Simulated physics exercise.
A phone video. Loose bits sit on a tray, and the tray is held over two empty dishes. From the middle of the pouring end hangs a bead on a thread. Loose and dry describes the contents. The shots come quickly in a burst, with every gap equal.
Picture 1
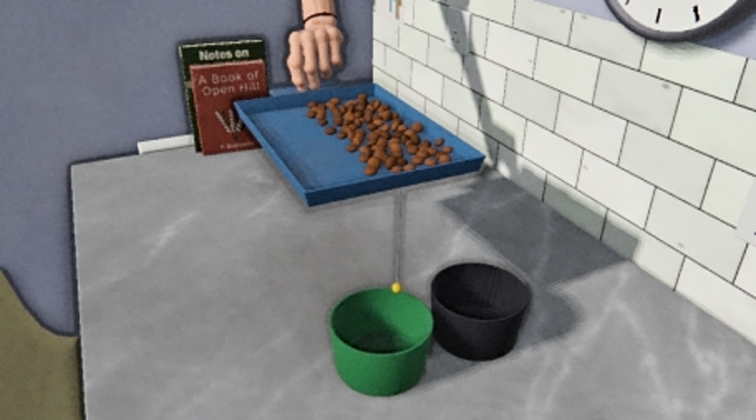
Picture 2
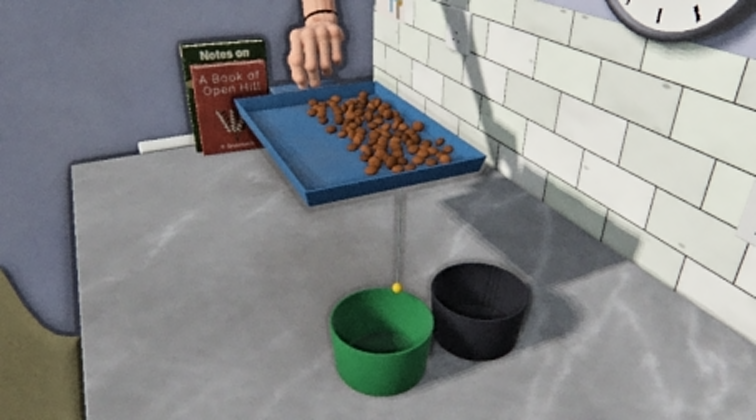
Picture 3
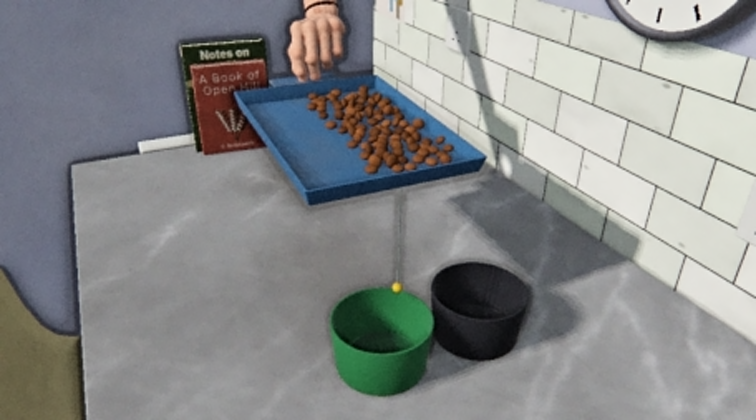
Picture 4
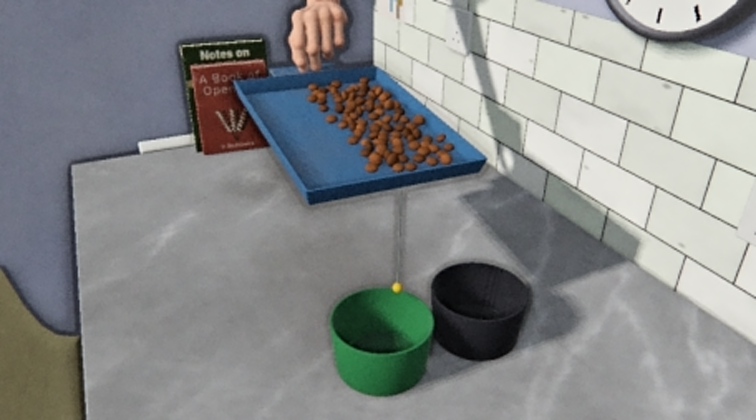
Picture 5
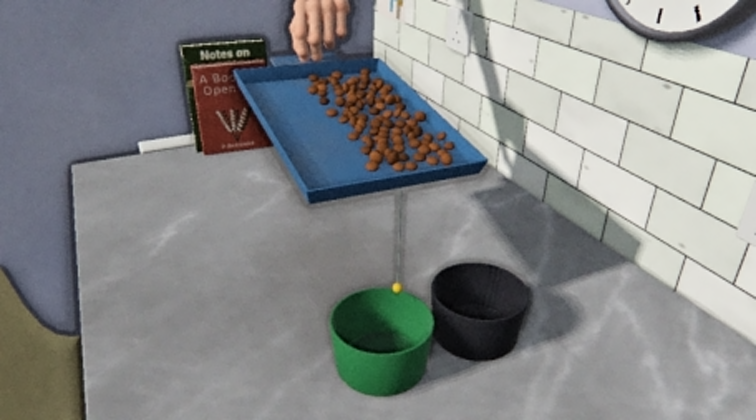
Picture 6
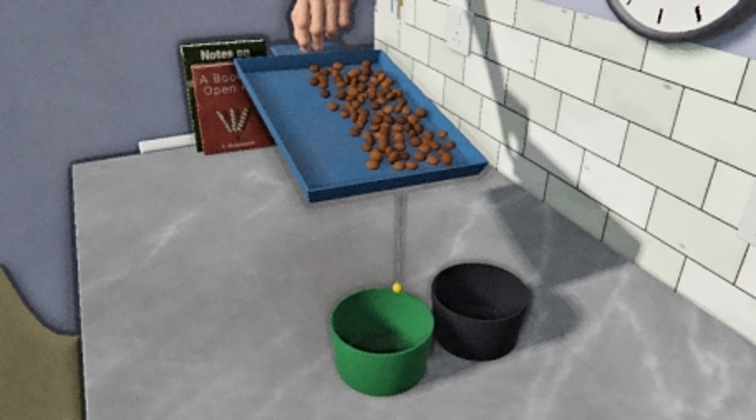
On a marble counter, a hand slowly tilts a blue tray of brown bits above two bowls.
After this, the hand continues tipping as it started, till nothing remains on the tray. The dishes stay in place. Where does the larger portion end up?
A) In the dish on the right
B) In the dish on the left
A.
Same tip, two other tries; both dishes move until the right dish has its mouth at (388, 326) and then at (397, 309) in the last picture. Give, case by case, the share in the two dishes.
Try 1: Some 20 %; try 2: Some 30 %.
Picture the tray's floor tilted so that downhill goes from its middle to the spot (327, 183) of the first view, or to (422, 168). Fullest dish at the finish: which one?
The leftmost dish, then the rightmost dish.
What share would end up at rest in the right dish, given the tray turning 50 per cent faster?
I'd say 50 percent or thereabouts.
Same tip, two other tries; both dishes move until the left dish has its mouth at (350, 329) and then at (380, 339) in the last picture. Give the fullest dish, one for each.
Place 1 - the dish at right; place 2 - the dish at right.
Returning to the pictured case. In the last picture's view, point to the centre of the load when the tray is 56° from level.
Somewhere around pixel (426, 132) in the last picture.
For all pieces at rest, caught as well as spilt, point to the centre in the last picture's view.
Somewhere around (469, 339) in the final view.
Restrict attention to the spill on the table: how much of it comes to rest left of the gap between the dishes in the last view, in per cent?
Estimate: Roughly 20 %.
Soon, tray tipped steeply; all on the tray.
A while on, tray tipped right over; about a quarter on the tray; a small part in the left dish; about a third in the right dish; about a quarter outside both; a small part in the air.
Towards the end, tray tipped past a quarter turn; about a quarter in the left dish; about half in the right dish; about a third outside both.
Finally, tray tipped past a quarter turn; about a quarter in the left dish; about half in the right dish; about a third outside both.
